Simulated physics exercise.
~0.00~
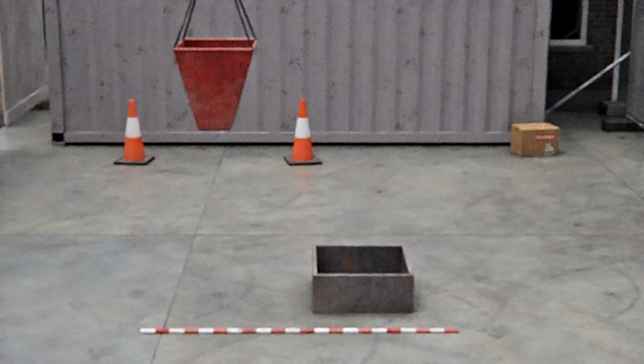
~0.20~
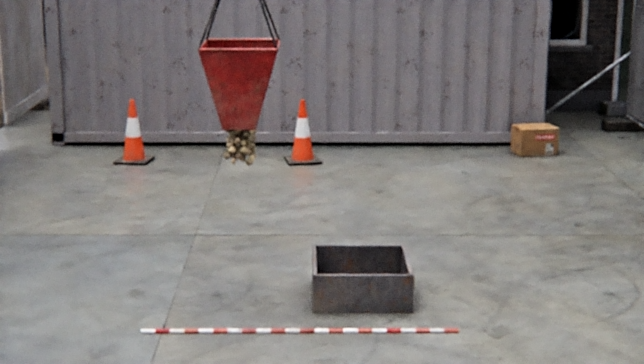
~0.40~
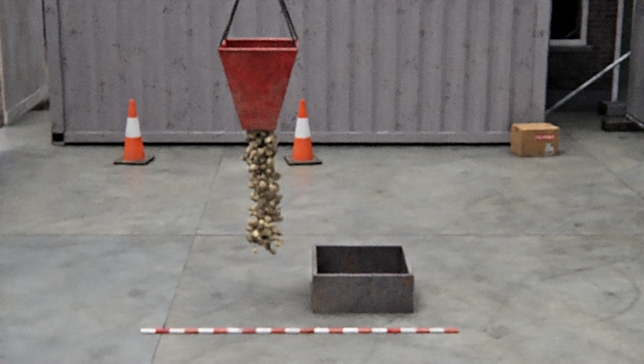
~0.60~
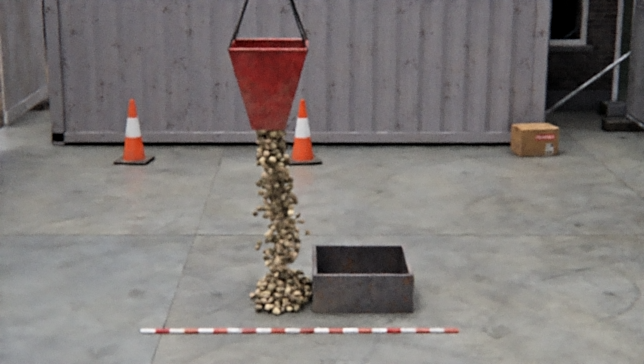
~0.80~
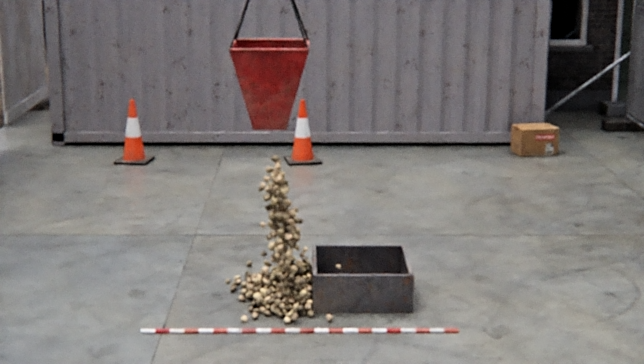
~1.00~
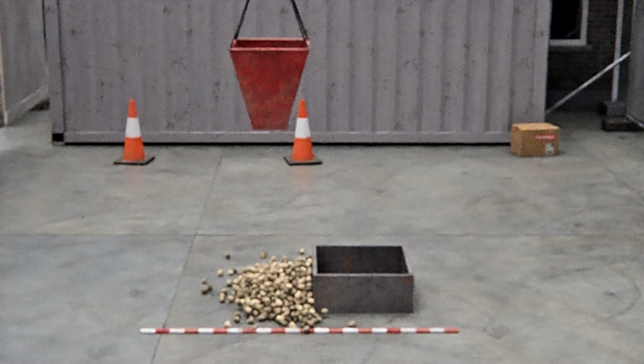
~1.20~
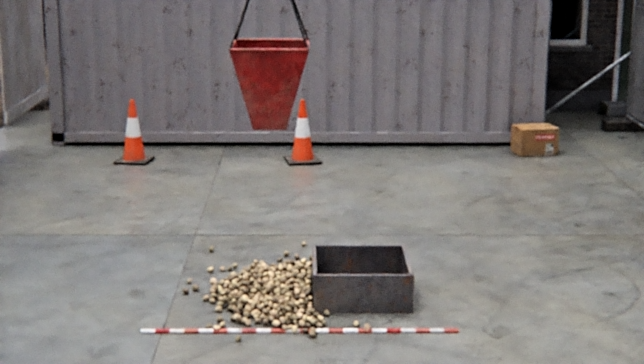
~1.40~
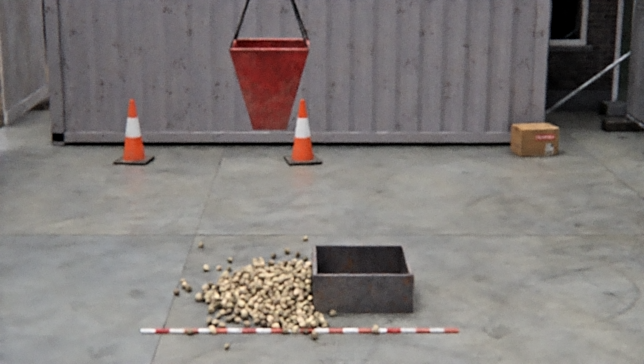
To begin with, a red skip hangs from cables before a grey container, with two striped cones behind and an open dark metal bin on the concrete floor. The skip moves right as small, pale brown stones start spilling from its bottom. They pour down in a long, ragged column while it drifts a little farther, then stops short of the bin. The stones strike the floor just left of the bin and pile against its side. Once the skip empties, the heap slumps and spreads leftwards and over the striped staff, ending almost entirely outside the bin.
